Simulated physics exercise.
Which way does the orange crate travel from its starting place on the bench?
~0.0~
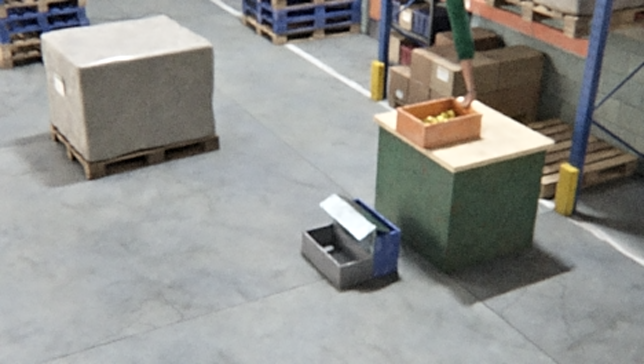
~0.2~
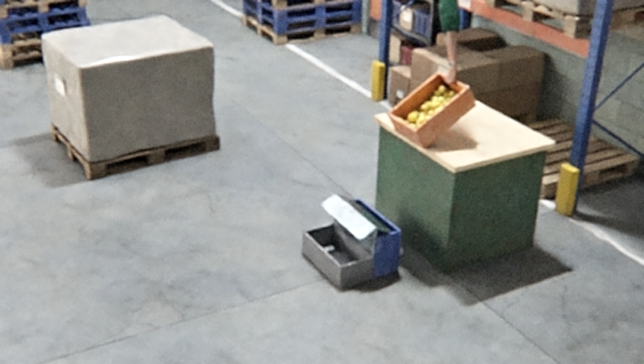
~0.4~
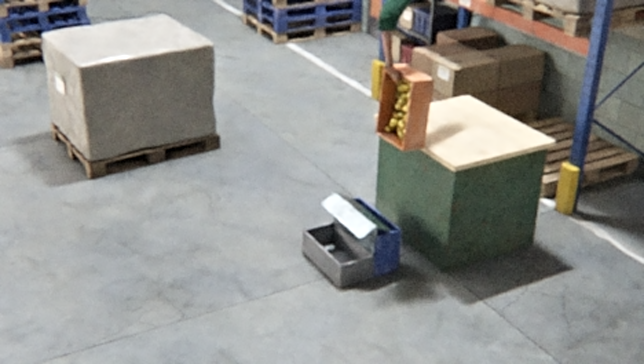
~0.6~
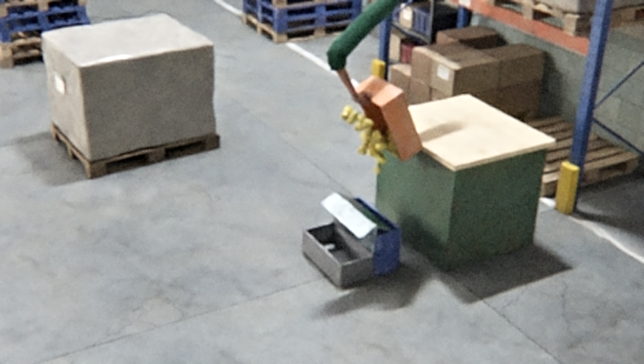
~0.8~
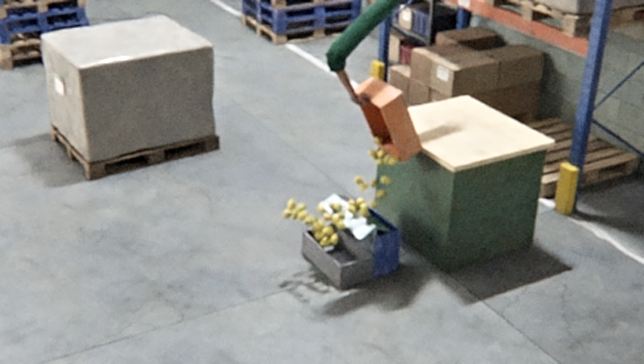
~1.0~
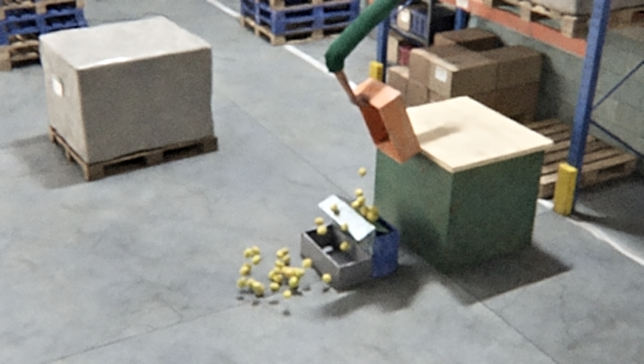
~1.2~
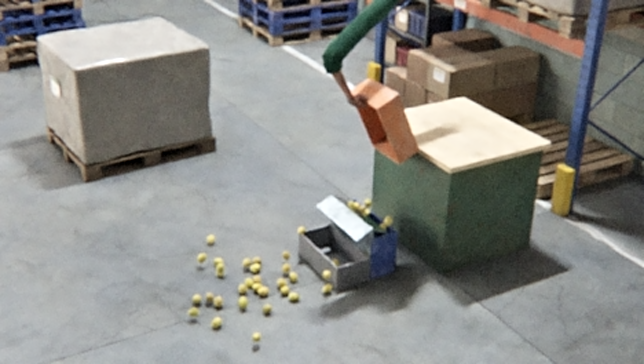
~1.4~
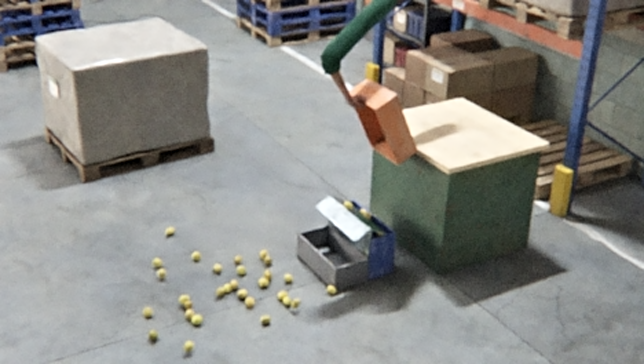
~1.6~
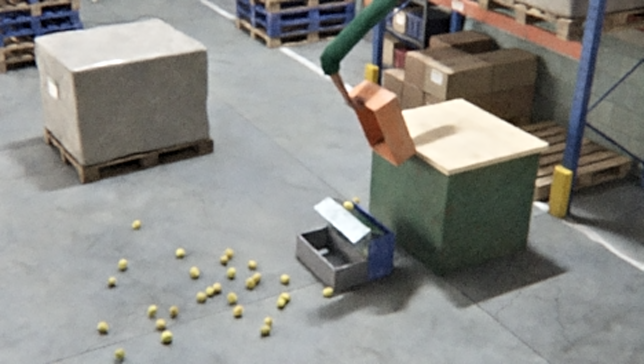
It moves to the left, lifted off the bench top and carried out past the bench's left edge.
In a warehouse with a wrapped pallet load and storage racks, an orange crate of small yellow balls sits on a green bench with a pale top. A green arm lifts the crate, tipping it as it swings left past the bench edge. The crate turns further until its open side faces downward, and the balls spill in a stream towards a blue trough and a grey bin joined by a pale ridge. Many bounce off and roll left across the floor. At the end most lie scattered beyond the grey bin, while the crate hangs tipped and still.
